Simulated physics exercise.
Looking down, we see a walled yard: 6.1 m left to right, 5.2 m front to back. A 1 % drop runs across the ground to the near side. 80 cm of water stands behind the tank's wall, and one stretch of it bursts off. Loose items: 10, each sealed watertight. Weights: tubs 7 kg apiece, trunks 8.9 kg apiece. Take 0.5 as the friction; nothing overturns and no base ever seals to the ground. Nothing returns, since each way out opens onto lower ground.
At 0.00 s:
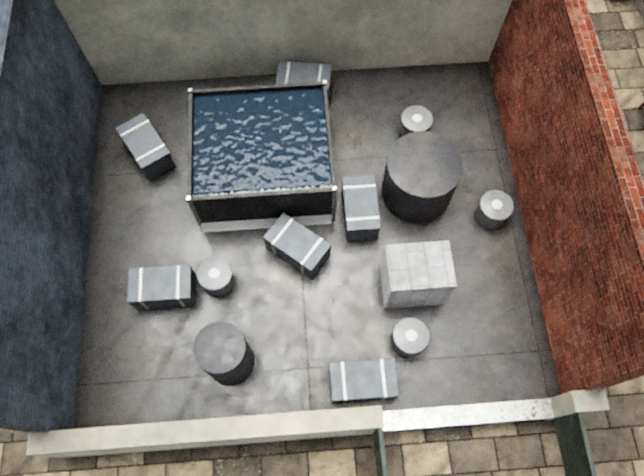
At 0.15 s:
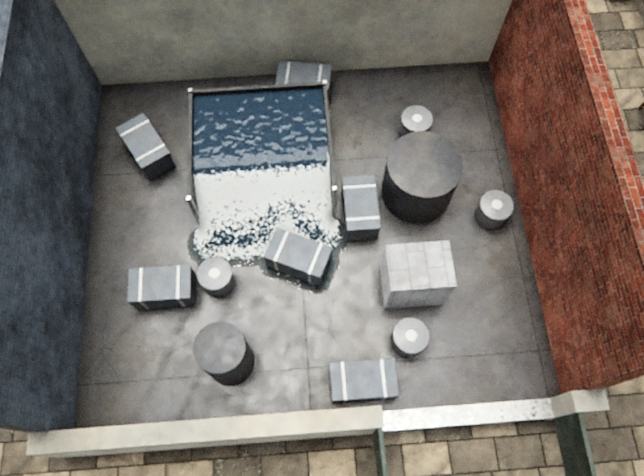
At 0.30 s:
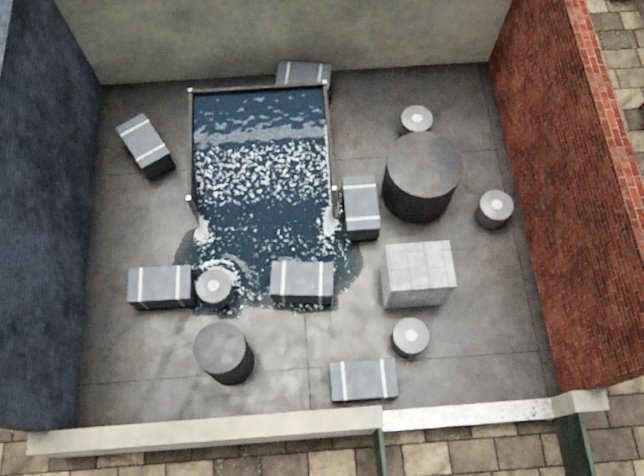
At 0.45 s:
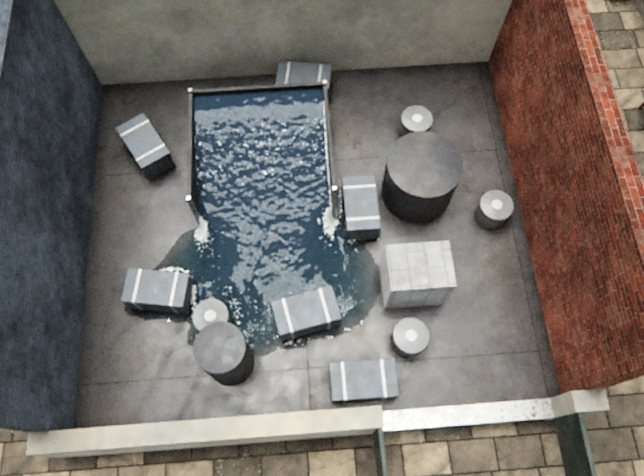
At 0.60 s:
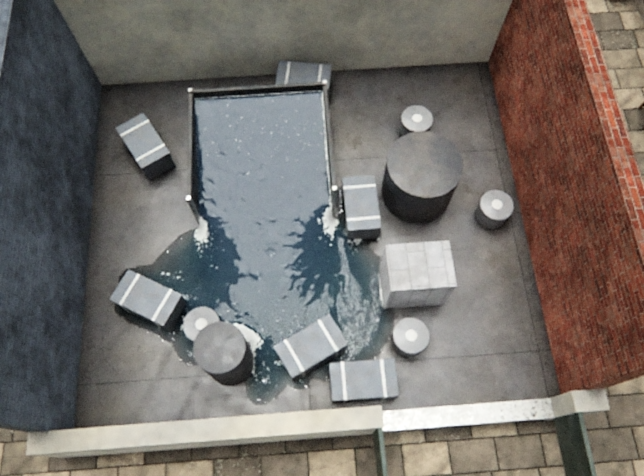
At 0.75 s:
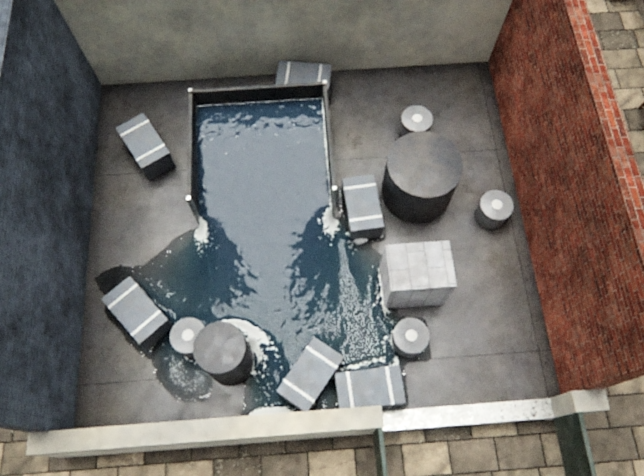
Water bursts from a tank in a walled yard and pushes several trunks and tubs along.
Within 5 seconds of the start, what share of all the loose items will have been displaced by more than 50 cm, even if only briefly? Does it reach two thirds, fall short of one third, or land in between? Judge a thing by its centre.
Two thirds and above.
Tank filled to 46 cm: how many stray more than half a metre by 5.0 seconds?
5.
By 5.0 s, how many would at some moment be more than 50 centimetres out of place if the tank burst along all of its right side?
That gives 4 of them.
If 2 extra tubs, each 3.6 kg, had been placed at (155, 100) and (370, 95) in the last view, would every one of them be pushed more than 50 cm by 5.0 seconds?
The first comes out within the limit, the second within the limit.
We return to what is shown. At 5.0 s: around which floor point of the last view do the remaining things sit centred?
They're centred close to (330, 155).
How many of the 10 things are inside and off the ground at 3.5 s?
At that moment 3.
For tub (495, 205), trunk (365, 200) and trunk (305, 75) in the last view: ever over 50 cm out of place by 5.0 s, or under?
Result, in order: Overshooting / undershooting / undershooting.
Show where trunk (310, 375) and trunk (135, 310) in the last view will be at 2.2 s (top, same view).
First one near (436, 333), second near (94, 303).
After 1.1 s 3 of 10 are over 50 cm from their spots; 3 afloat.
After 2.2 s 5 of 10 are over 50 cm from their spots; 1 afloat.
After 3.5 s 6 of 10 are over 50 cm from their spots; 3 afloat.
After 5.0 s 7 of 10 are over 50 cm from their spots, and 7 have been at some point; 5 afloat.
